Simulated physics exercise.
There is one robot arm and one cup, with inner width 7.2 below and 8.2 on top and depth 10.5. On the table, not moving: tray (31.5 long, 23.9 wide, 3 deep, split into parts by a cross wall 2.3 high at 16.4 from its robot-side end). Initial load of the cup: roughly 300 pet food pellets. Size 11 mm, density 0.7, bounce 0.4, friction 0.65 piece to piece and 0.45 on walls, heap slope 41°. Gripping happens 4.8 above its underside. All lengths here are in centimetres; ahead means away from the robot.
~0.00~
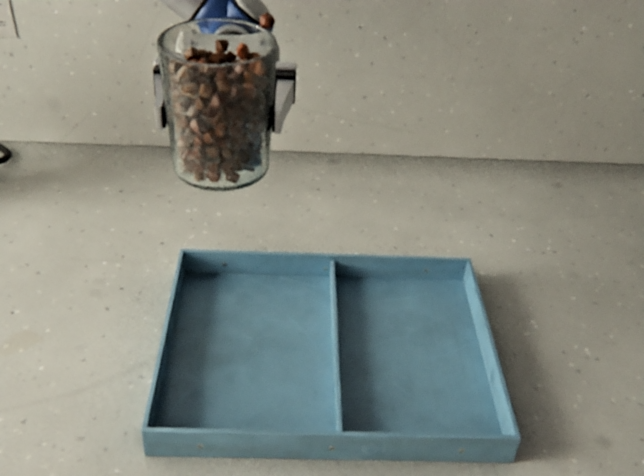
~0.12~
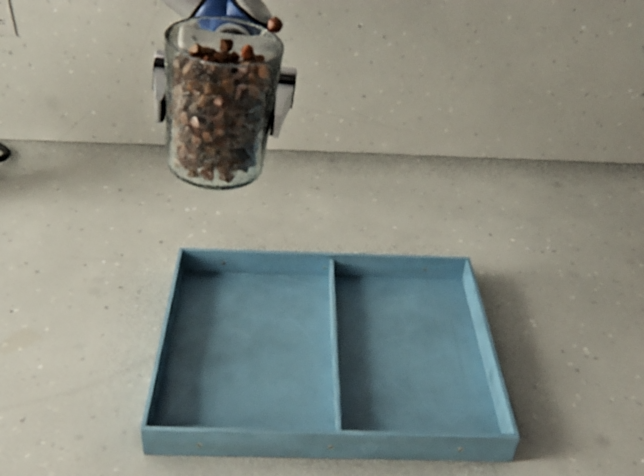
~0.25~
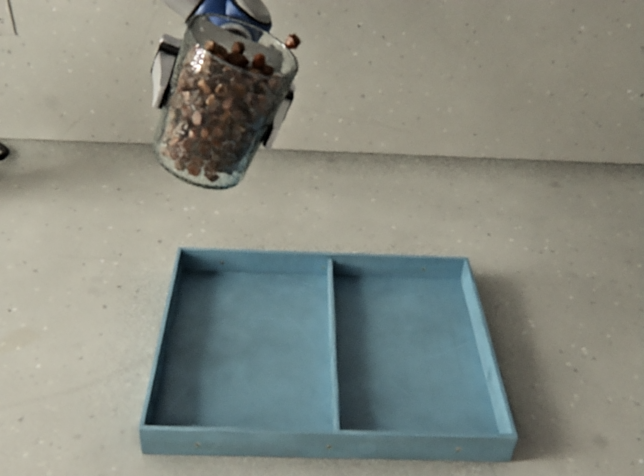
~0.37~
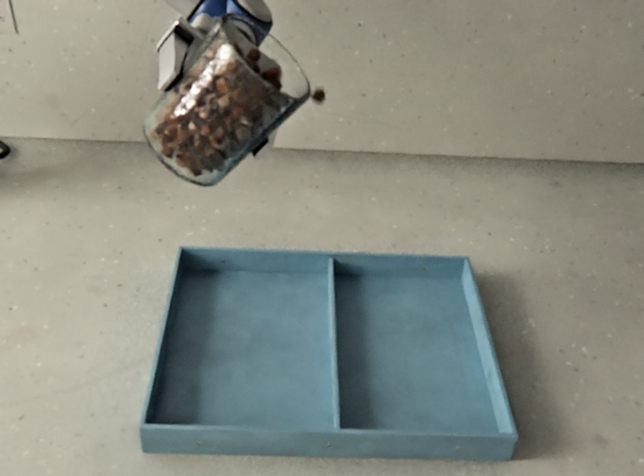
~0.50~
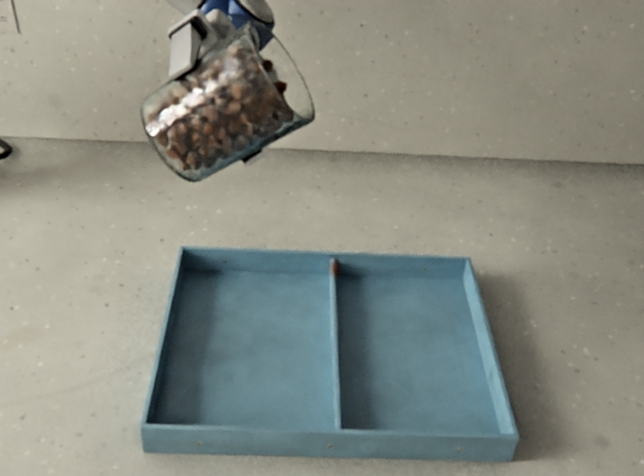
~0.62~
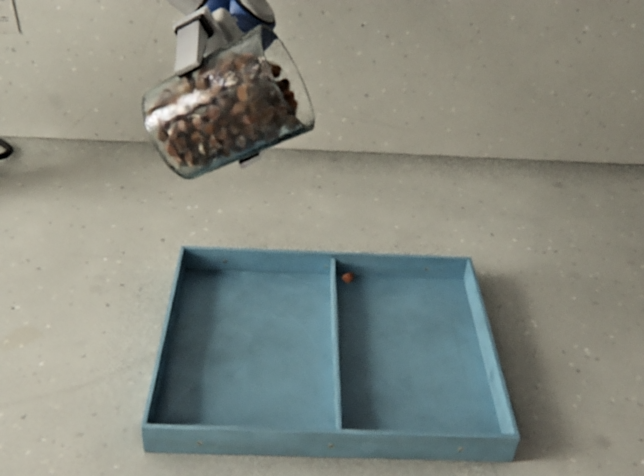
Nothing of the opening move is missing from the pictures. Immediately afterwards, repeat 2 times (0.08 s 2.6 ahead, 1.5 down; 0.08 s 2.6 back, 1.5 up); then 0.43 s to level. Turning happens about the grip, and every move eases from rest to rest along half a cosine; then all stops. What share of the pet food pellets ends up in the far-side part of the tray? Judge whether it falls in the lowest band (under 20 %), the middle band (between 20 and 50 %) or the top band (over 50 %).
It falls in the lowest band.
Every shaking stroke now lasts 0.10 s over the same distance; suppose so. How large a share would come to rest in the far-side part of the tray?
Around 5 percent.
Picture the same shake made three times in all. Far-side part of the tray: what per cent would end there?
Probably about 5 in a hundred.
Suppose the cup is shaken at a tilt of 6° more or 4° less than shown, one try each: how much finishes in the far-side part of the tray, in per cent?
It would be around 10 and 5 per cent.
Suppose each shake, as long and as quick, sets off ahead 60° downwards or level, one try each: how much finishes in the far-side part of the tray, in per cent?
Roughly 5 per cent, then 15 per cent.
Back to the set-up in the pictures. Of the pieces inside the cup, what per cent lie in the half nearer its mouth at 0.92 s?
Roughly 45 %.
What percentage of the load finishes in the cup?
About 90 %.
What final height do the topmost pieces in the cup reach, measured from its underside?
I'd put it at close to 10.5 centimetres.
By 0.92 s, tilted 59° forward, highest piece 30 above the table; 286 in the cup, 1 in the far-side part, 13 in flight or on a rim.
By 1.22 s, tilted 16° forward, highest piece 32 above the table; 276 in the cup, 19 in the far-side part, 3 in the robot-side part, 1 on the table or floor, 1 in flight or on a rim.
By 1.57 s, level, highest piece 32 above the table; 276 in the cup, 19 in the far-side part, 4 in the robot-side part, 1 on the table or floor.
By 2.62 s, level, highest piece 32 above the table; 276 in the cup, 19 in the far-side part, 4 in the robot-side part, 1 on the table or floor.
Final count, 276 in the cup, 19 in the far-side part, 4 in the robot-side part, 1 on the table or floor. That is 6 % in the far-side part of the tray.
